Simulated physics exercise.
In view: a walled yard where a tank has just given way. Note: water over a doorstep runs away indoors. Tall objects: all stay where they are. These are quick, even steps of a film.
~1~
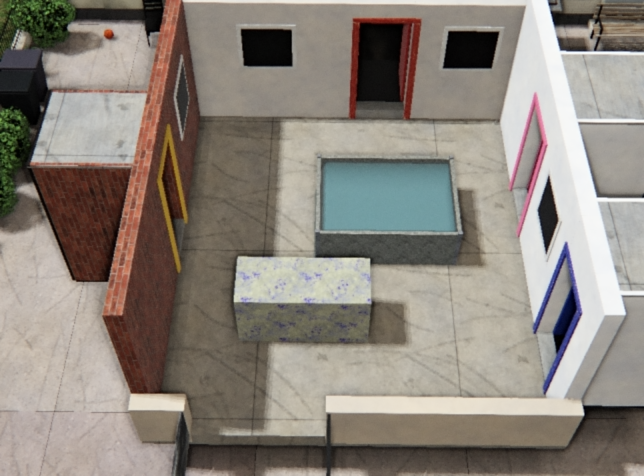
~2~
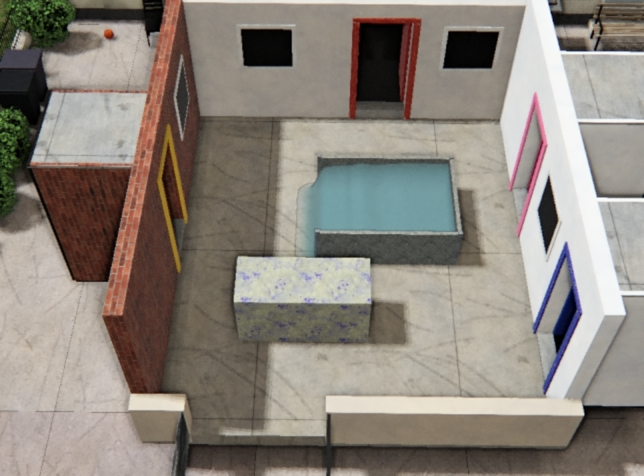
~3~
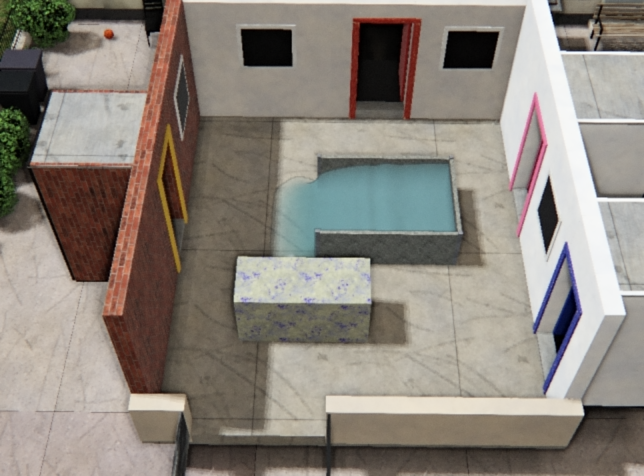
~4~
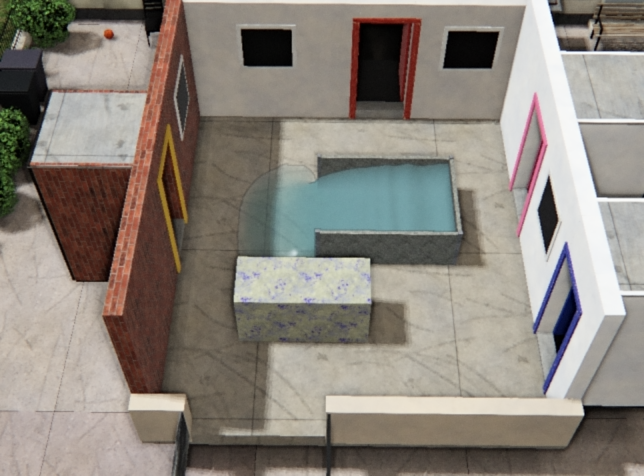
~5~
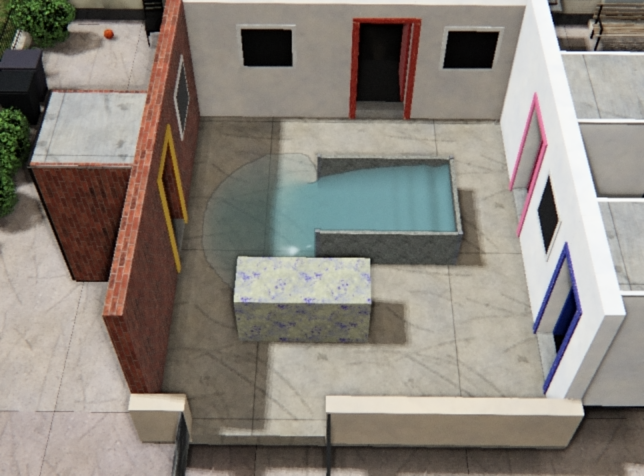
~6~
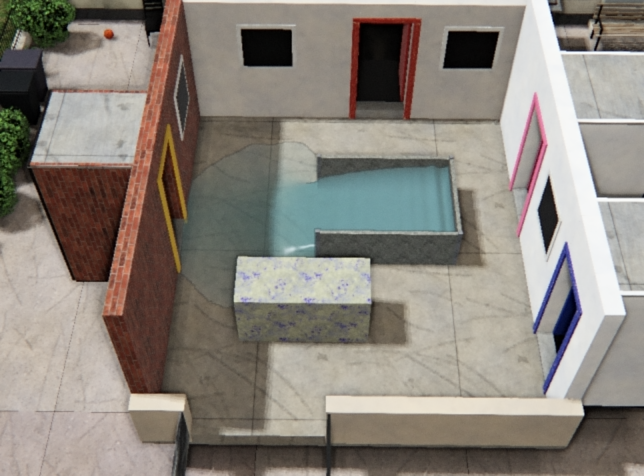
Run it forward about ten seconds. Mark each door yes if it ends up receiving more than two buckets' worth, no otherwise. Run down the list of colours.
Yellow door - yes, red door - no, pink door - no, blue door - no.
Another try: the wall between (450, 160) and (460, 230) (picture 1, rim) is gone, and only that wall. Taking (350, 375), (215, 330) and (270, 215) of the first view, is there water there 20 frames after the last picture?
Submerged, untouched, untouched.
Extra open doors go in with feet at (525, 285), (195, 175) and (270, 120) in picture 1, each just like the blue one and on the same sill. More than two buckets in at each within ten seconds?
Stays below the line; crosses the line; stays below the line.
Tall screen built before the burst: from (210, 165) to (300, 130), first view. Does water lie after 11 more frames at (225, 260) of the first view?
My call for that point: Waterlogged.
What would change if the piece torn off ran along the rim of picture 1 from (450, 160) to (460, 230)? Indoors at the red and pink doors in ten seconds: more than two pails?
Note - red door: Short of the mark, pink door: Past the mark.
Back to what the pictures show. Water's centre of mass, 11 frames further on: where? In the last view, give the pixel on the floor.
It is around (281, 220).
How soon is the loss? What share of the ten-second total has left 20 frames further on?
Log: Around 50 %, estimated.
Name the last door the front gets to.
Answer - the blue door.
A moment on, water covers 30 % of the floor; the yellow door far over two buckets in, the red door not reached, the pink door not reached, the blue door not reached.
Next, water covers 35 % of the floor; the yellow door far over two buckets in, the red door not reached, the pink door not reached, the blue door not reached.
Then, water covers 55 % of the floor; the yellow door far over two buckets in, the red door wet at the sill, nothing in, the pink door not reached, the blue door not reached.
Later, water covers 75 % of the floor; the yellow door far over two buckets in, the red door wet at the sill, nothing in, the pink door wet at the sill, nothing in, the blue door not reached.
In the end, water covers 95 % of the floor; the yellow door far over two buckets in, the red door wet at the sill, nothing in, the pink door wet at the sill, nothing in, the blue door wet at the sill, nothing in.
